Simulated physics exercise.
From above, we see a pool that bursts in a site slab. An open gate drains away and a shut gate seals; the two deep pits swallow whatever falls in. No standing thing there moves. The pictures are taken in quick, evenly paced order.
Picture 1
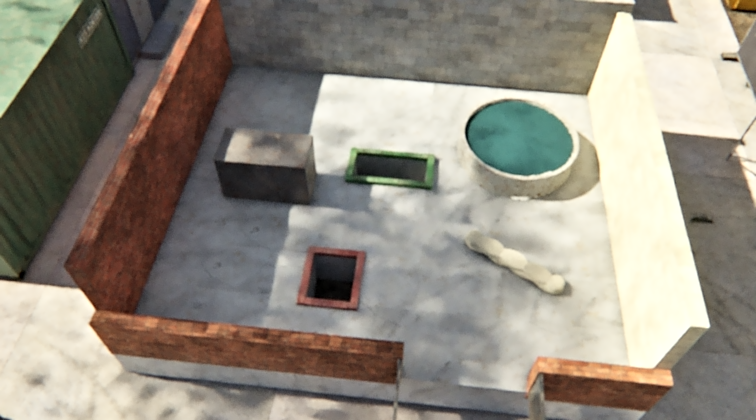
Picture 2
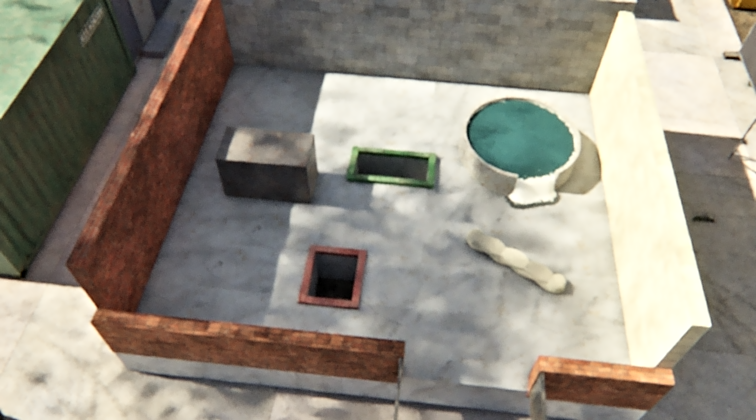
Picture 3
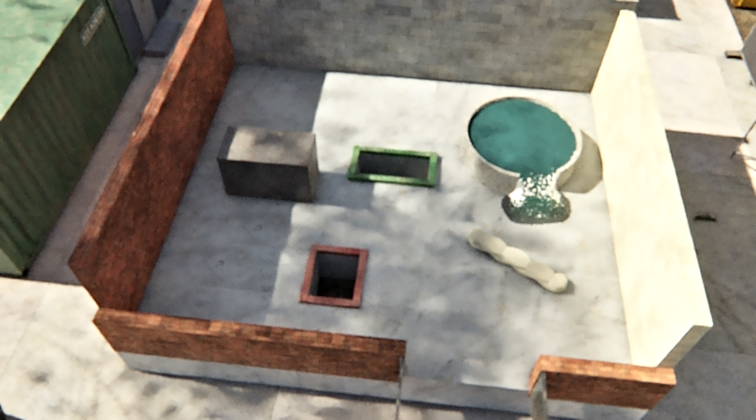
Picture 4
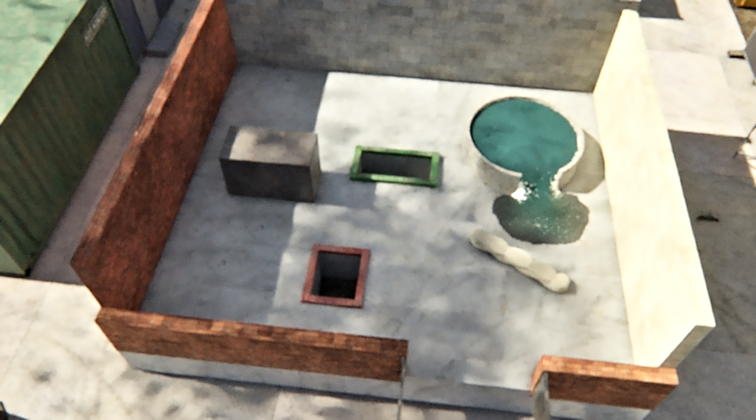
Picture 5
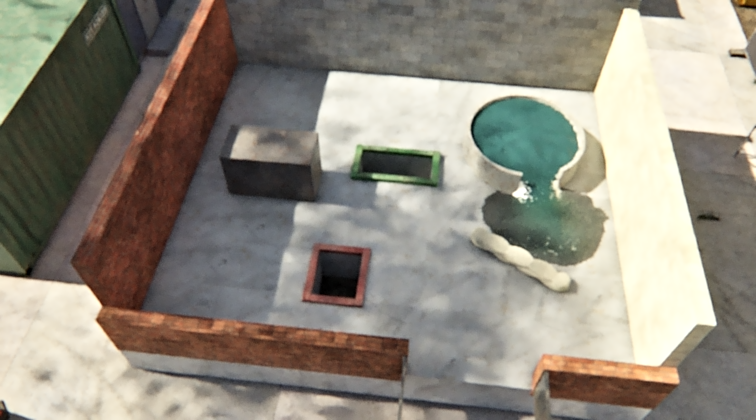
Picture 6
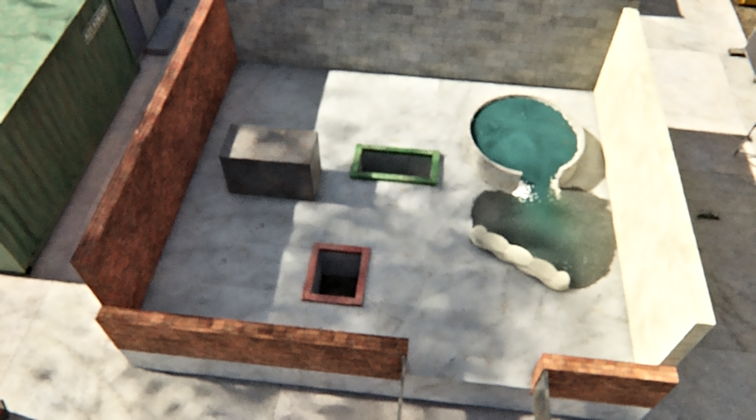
Walled concrete yard seen from above, a round tank bursting at its front and green water spreading across slab to lumpy pale barrier.
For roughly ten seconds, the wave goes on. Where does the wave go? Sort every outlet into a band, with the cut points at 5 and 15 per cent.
Final shares: The gate 5 to 15 %; the red pit under 5 %; the green pit under 5 %.
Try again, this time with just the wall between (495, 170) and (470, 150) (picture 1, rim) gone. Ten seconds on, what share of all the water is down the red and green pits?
Red about 6 %, green about 4 %.
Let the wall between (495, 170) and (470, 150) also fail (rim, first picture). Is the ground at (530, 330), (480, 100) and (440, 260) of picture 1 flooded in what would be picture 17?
So the first one is left untouched, the next left untouched, and the last drenched.
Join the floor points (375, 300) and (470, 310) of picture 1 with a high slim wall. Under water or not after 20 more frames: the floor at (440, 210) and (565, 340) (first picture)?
Going in order, I'd say drenched and drenched.
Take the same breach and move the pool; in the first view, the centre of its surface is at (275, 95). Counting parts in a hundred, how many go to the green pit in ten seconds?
Result, green pit: 12 percent after ten seconds.
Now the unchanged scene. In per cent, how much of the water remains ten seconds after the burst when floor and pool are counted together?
Near 92 in a hundred.
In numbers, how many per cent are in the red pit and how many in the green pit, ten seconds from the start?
Roughly 0 and 0 %.
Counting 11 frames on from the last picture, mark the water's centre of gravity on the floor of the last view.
Near (535, 188).
A moment on, water covers 10 % of the floor; the gate 0 %, the red pit 0 %, the green pit 0 %.
Next, water covers 15 % of the floor; the gate 0 %, the red pit 0 %, the green pit 0 %.
Then, water covers 25 % of the floor; the gate 0 %, the red pit 0 %, the green pit 0 %.
Later, water covers 45 % of the floor; the gate 3 %, the red pit 0 %, the green pit 0 %.
In the end, water covers 65 % of the floor; the gate 7 %, the red pit 1 %, the green pit 0 %.
